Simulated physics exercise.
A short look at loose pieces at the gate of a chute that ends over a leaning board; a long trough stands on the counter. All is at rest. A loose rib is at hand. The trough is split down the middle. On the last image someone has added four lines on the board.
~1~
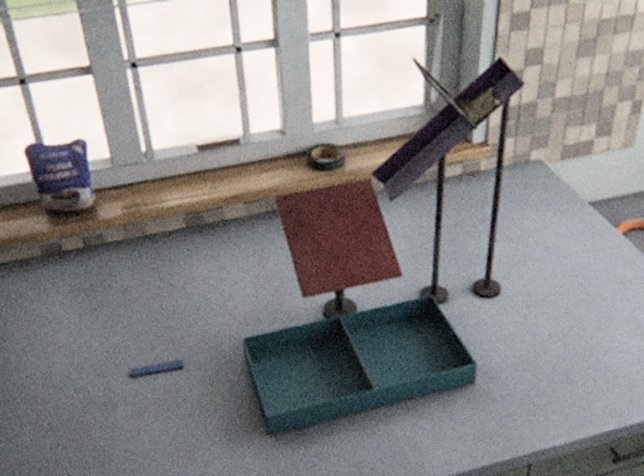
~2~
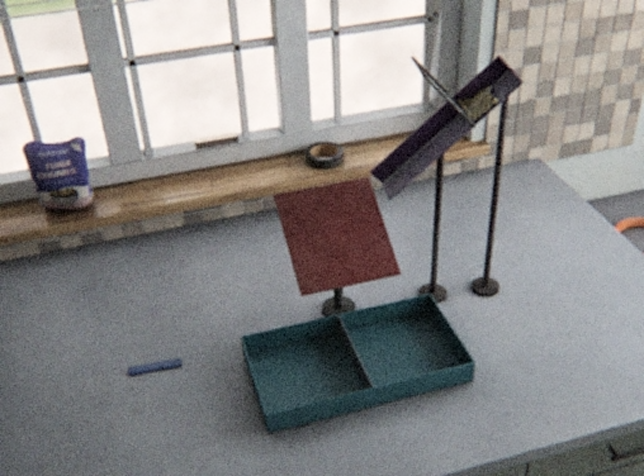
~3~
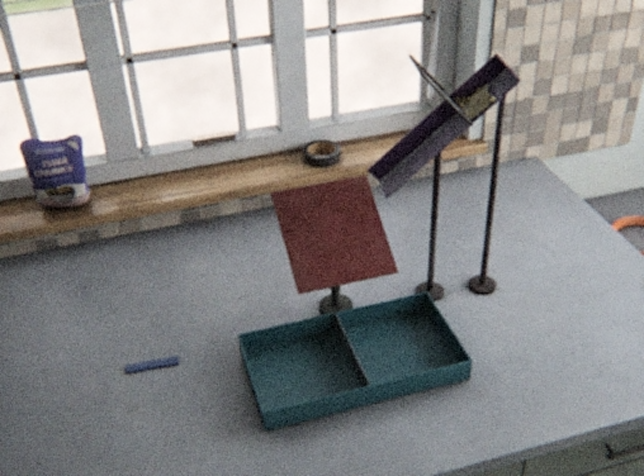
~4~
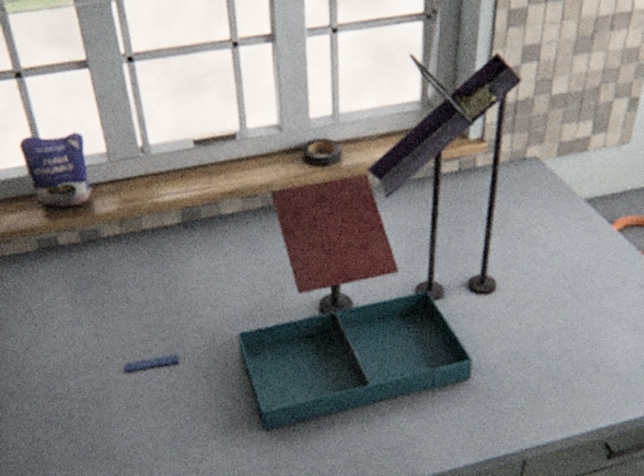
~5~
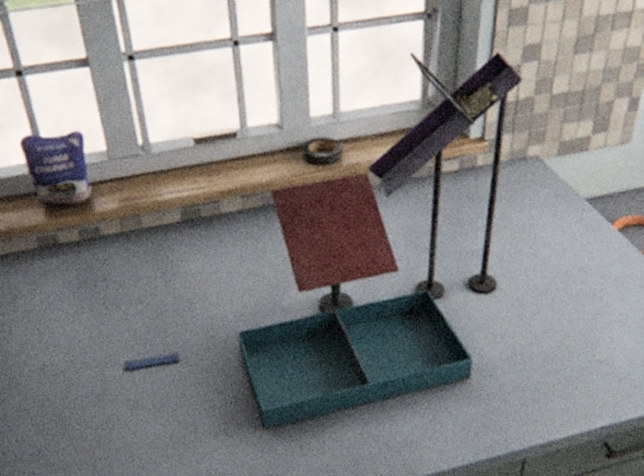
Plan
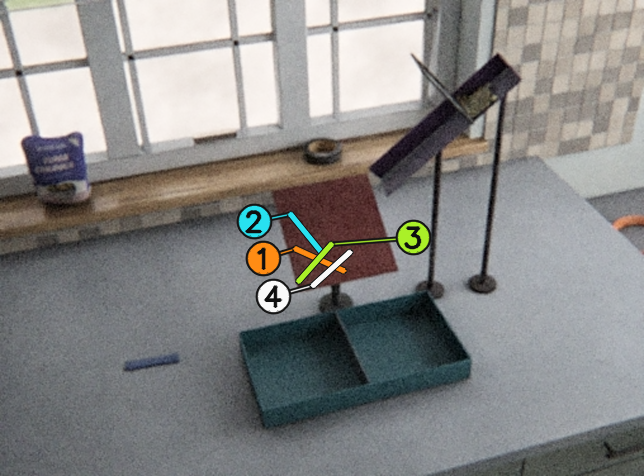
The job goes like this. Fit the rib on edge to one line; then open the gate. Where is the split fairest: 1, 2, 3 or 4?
2.
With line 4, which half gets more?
The left half.
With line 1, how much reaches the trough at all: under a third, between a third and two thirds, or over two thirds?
It is over two thirds.
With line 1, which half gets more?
More lands on the right.
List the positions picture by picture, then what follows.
The first frame shows load behind the gate (475, 107), soya beans; lip of the chute (387, 193), sloping fairly steeply.
The second frame shows middle of the board (337, 234), tilted fairly steeply; middle of its low edge (352, 285); of its high edge (322, 185).
The third frame shows front corners of the trough (263, 413) and (472, 361); front end of its middle wall (371, 386); gate still shut (450, 100).
The fourth frame shows middle of the load (472, 103); lip (383, 189).
The fifth frame shows middle of the load (473, 102); lip (384, 188).
On the marked copy, line 1 from (295, 248) to (343, 270); line 2 from (290, 214) to (322, 253); line 3 from (331, 244) to (298, 281); line 4 from (349, 252) to (313, 285).
With 1, of what is caught, just a few in the left half, almost all in the right.
With 2, of what is caught, roughly half in the left half, roughly half in the right.
With 3, of what is caught, the larger part in the left half, roughly a quarter in the right.
With 4, of what is caught, the larger part in the left half, roughly a quarter in the right.
